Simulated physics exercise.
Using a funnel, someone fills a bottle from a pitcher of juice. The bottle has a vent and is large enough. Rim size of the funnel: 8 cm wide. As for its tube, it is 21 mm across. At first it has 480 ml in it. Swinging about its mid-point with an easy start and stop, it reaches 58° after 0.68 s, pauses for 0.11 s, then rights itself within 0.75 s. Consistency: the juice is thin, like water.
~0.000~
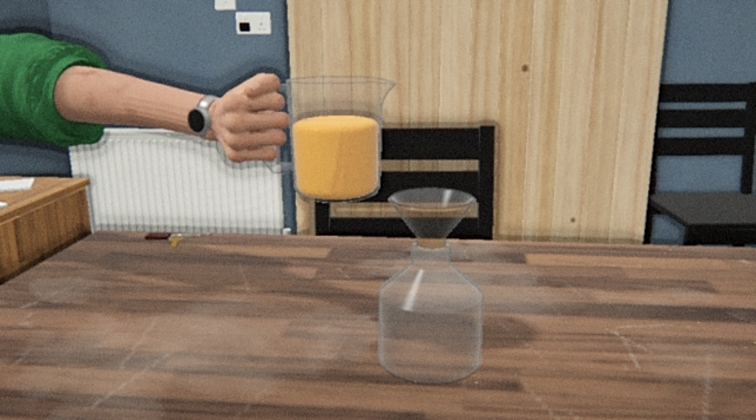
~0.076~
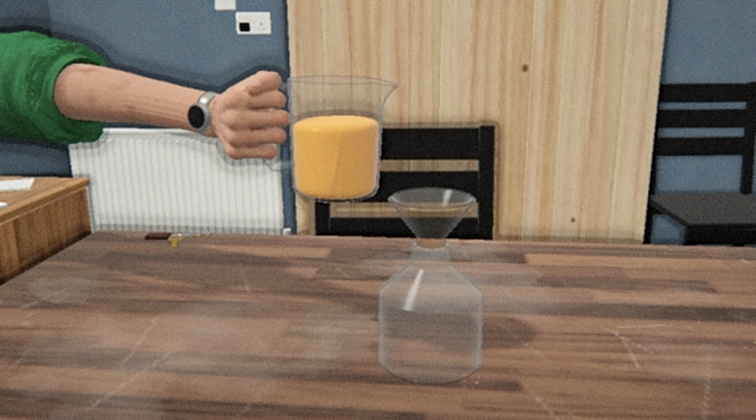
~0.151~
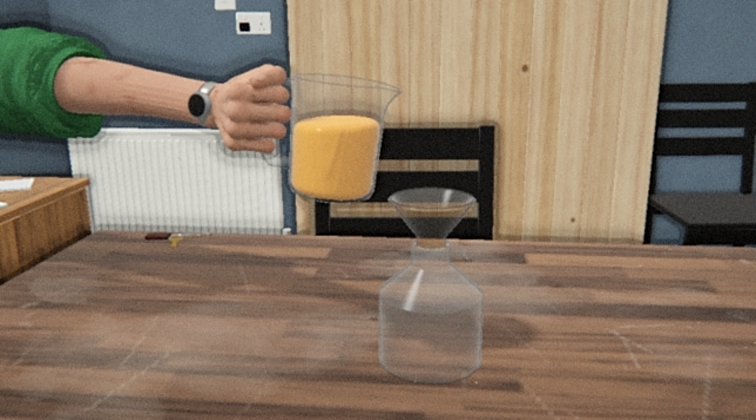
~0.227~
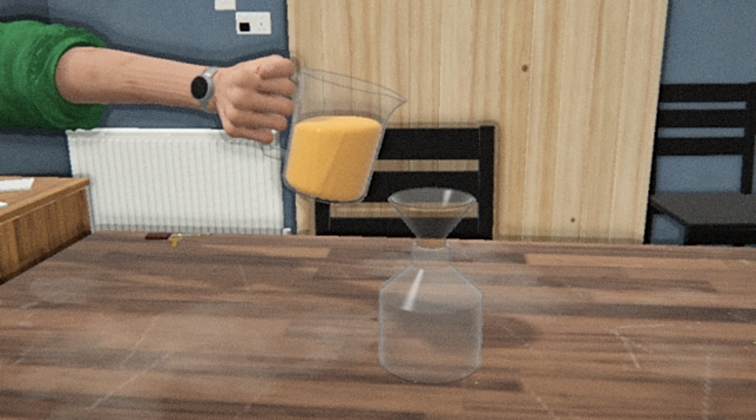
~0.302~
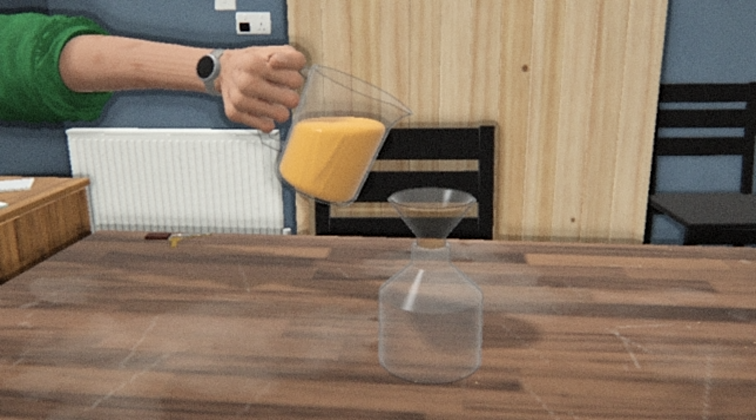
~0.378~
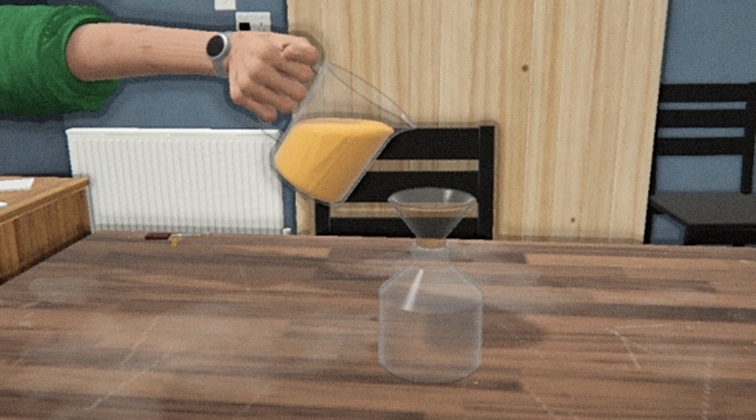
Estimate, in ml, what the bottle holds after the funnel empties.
100 ml.
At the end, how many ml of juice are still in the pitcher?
380 ml.
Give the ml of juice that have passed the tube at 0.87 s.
About 20 ml.
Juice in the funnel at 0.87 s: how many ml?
About 35 ml is in the funnel.
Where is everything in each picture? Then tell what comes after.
It leans 0°; its right rim is at (397, 82); the juice meets the walls at (307, 121) and (369, 122); the funnel's rim runs from (394, 202) to (470, 204), in the first picture.
It leans 2°; its right rim is at (398, 84); the juice meets the walls at (307, 121) and (369, 122), in the second picture.
It leans 7°; its right rim is at (403, 90); the juice meets the walls at (307, 122) and (371, 122), in the third picture.
It leans 15°; its right rim is at (408, 100); the juice meets the walls at (303, 123) and (372, 123), in the fourth picture.
It leans 24°; its right rim is at (413, 112); the juice meets the walls at (299, 125) and (377, 125), in the fifth picture.
It leans 34°; its right rim is at (416, 127); the juice meets the walls at (293, 133) and (383, 127), in the sixth picture.
By 0.66 s the tilt is 58° and 0 ml has passed the tube, 10 ml is in the funnel, 450 ml in the pitcher and 0 ml has missed.
By 0.87 s the tilt is 57° and 20 ml has passed the tube, 35 ml is in the funnel, 400 ml in the pitcher and 0 ml has missed.
By 1.08 s the tilt is 39° and 50 ml has passed the tube, 45 ml is in the funnel, 375 ml in the pitcher and 5 ml has missed.
By 1.32 s the tilt is 12° and 80 ml has passed the tube, 15 ml is in the funnel, 375 ml in the pitcher and 10 ml has missed.
At rest 95 ml has passed the tube, 0 ml is in the funnel, 375 ml in the pitcher and 10 ml has missed.
